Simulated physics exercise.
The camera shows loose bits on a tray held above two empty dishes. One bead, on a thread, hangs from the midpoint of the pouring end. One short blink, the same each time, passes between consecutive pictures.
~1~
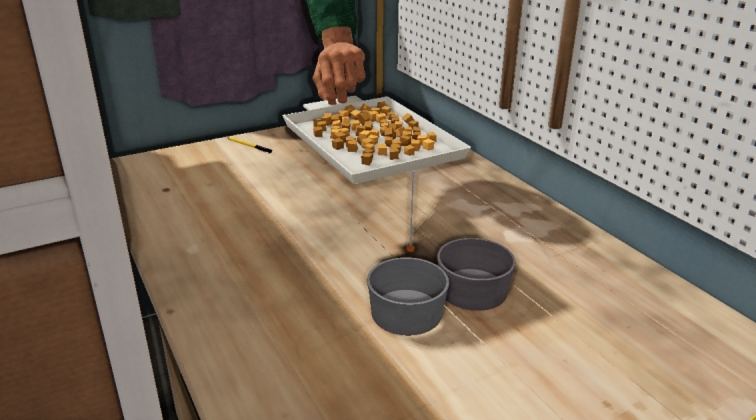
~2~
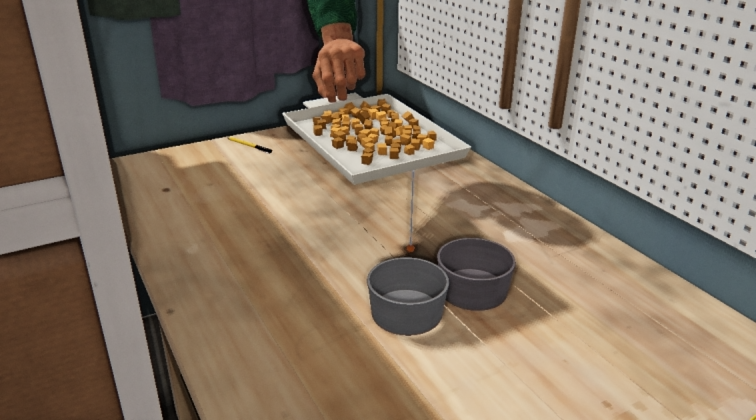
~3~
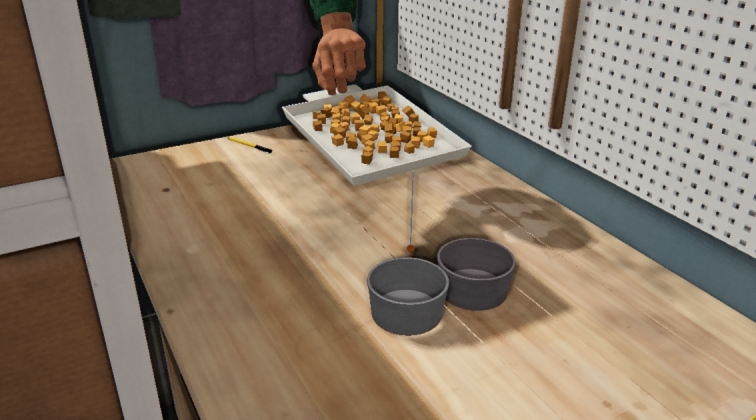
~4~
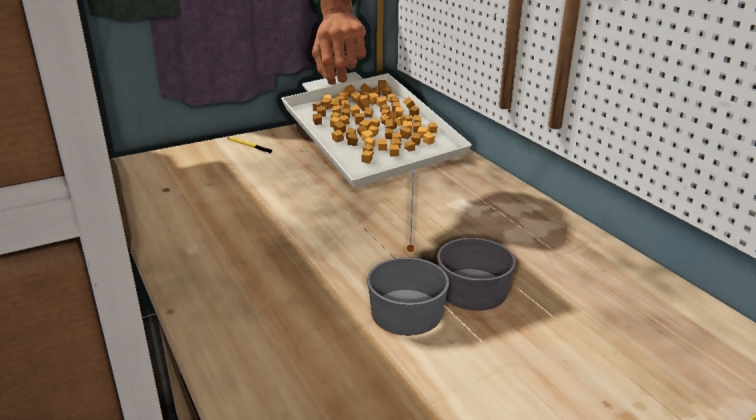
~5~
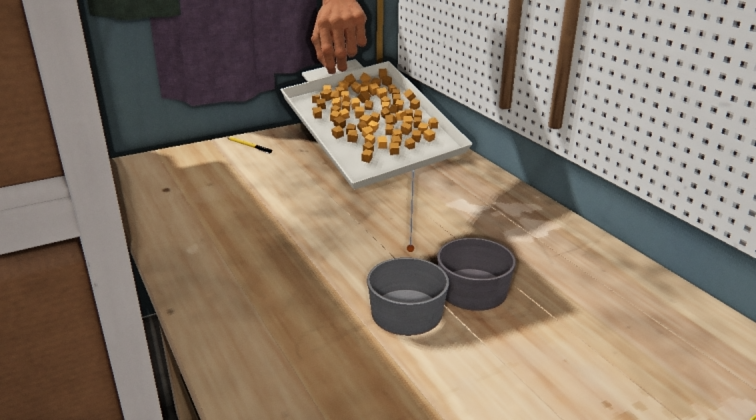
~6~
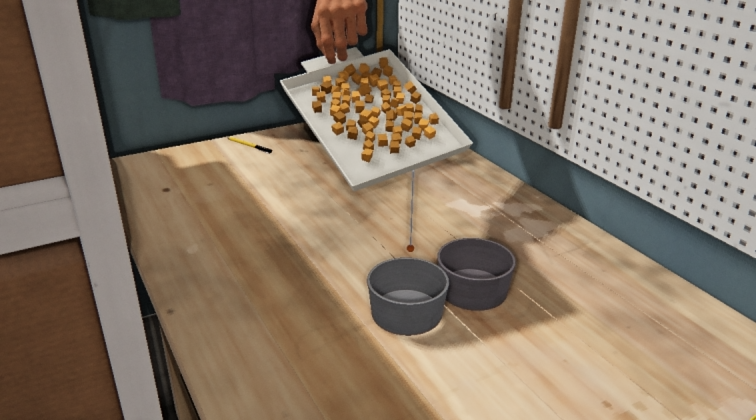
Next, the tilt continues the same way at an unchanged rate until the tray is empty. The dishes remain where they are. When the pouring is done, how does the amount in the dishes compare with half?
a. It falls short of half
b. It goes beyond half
It falls short of half (a).
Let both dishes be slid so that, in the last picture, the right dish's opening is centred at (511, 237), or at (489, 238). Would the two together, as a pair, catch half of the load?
For the two places in order: A minority share, a minority share.
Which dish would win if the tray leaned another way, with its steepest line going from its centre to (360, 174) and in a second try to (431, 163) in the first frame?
Record: Try 1, the dish at the left; try 2, the dish at the right.
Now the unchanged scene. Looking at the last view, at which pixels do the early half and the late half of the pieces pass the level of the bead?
First close to (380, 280), next close to (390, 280).
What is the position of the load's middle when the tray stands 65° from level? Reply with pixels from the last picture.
Check around (382, 147) in the last picture.
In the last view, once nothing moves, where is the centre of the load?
Roughly at pixel (376, 329).
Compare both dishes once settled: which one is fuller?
The fuller one is the left side.
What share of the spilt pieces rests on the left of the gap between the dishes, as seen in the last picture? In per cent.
Roughly 80 in a hundred.
Shortly afterwards, tray tipped steeply; all but a few on the tray; only a few in the air.
Next, tray tipped past a quarter turn; all but a few on the tray; a little in the left dish; only a few outside both.
Some moments later, tray tipped past a quarter turn; near a third in the left dish; near two thirds outside both.
In the end, tray tipped past a quarter turn; near a third in the left dish; none at all in the right dish; near two thirds outside both.
